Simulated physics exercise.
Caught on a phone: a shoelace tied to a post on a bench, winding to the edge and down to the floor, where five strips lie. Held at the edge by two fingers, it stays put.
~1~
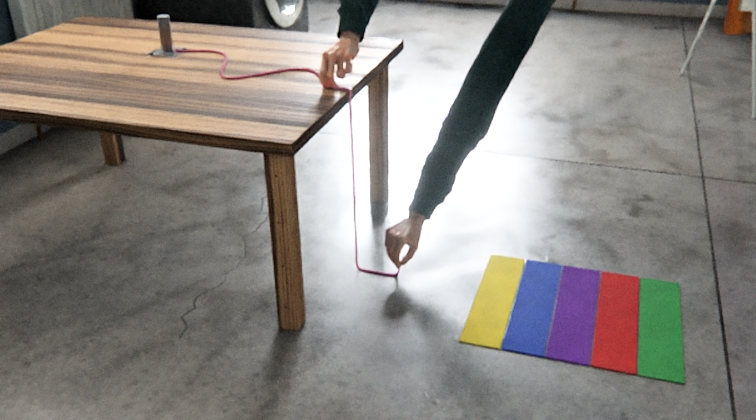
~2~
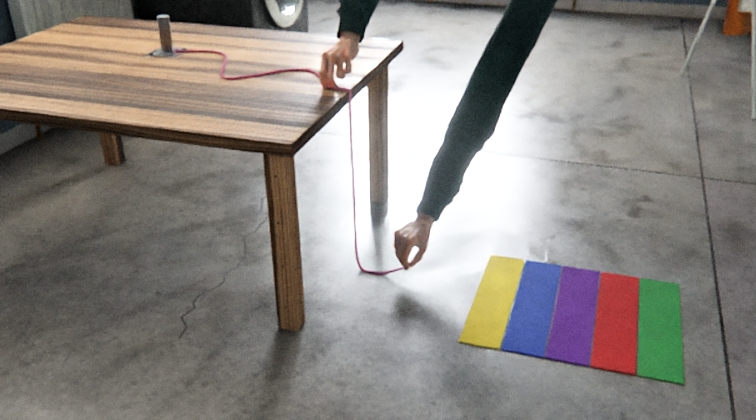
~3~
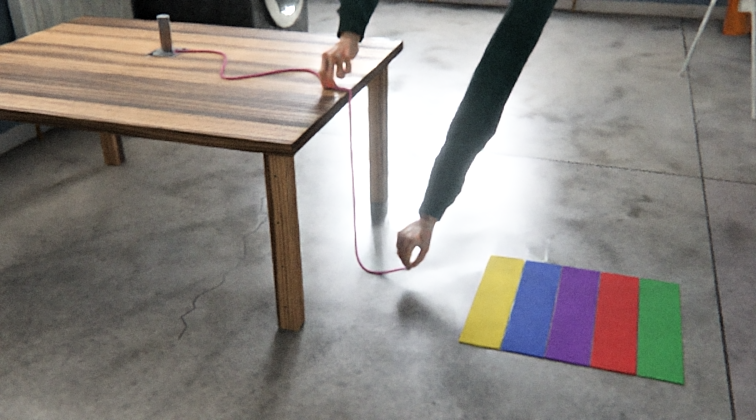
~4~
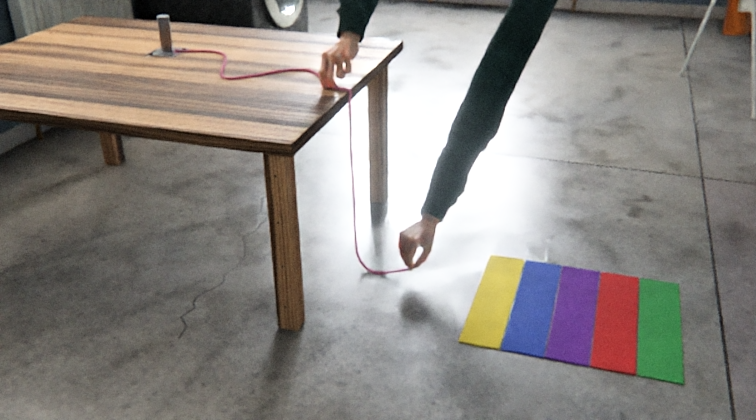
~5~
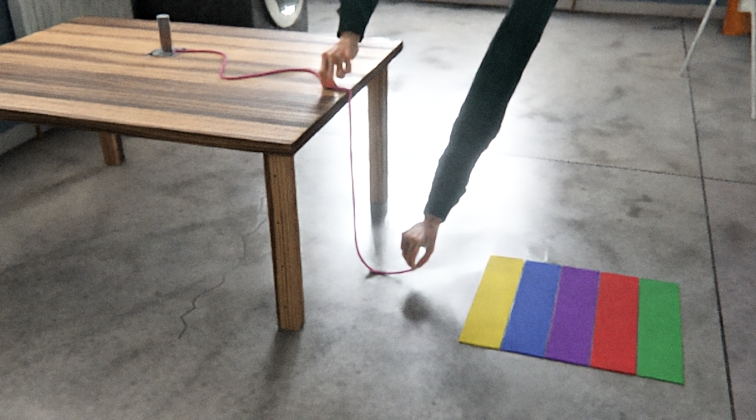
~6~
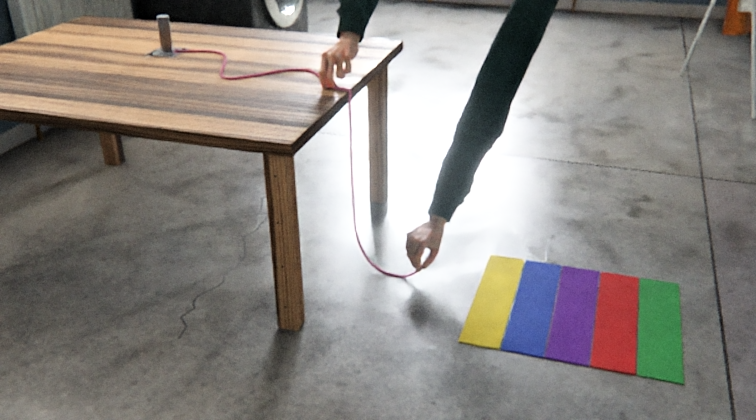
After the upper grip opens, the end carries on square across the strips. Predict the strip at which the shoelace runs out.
I would say the red strip.
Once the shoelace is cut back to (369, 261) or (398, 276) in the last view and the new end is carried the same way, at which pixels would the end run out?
I'd say somewhere near (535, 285) the first time and near (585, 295) the second time.
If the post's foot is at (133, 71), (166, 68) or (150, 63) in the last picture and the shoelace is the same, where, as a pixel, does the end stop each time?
In order, near (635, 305), (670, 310) and (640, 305).
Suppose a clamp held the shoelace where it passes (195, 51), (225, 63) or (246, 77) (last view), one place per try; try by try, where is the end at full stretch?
In order of the tries: About (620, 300), about (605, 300), about (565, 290).
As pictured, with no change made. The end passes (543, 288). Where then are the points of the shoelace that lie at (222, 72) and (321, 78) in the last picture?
First point (263, 68), second point (360, 116).
Soon after, end near (543, 288); over blue.
Then, end near (594, 297); over purple.
At full stretch, end near (626, 302); over red. It gets as far as the red strip.
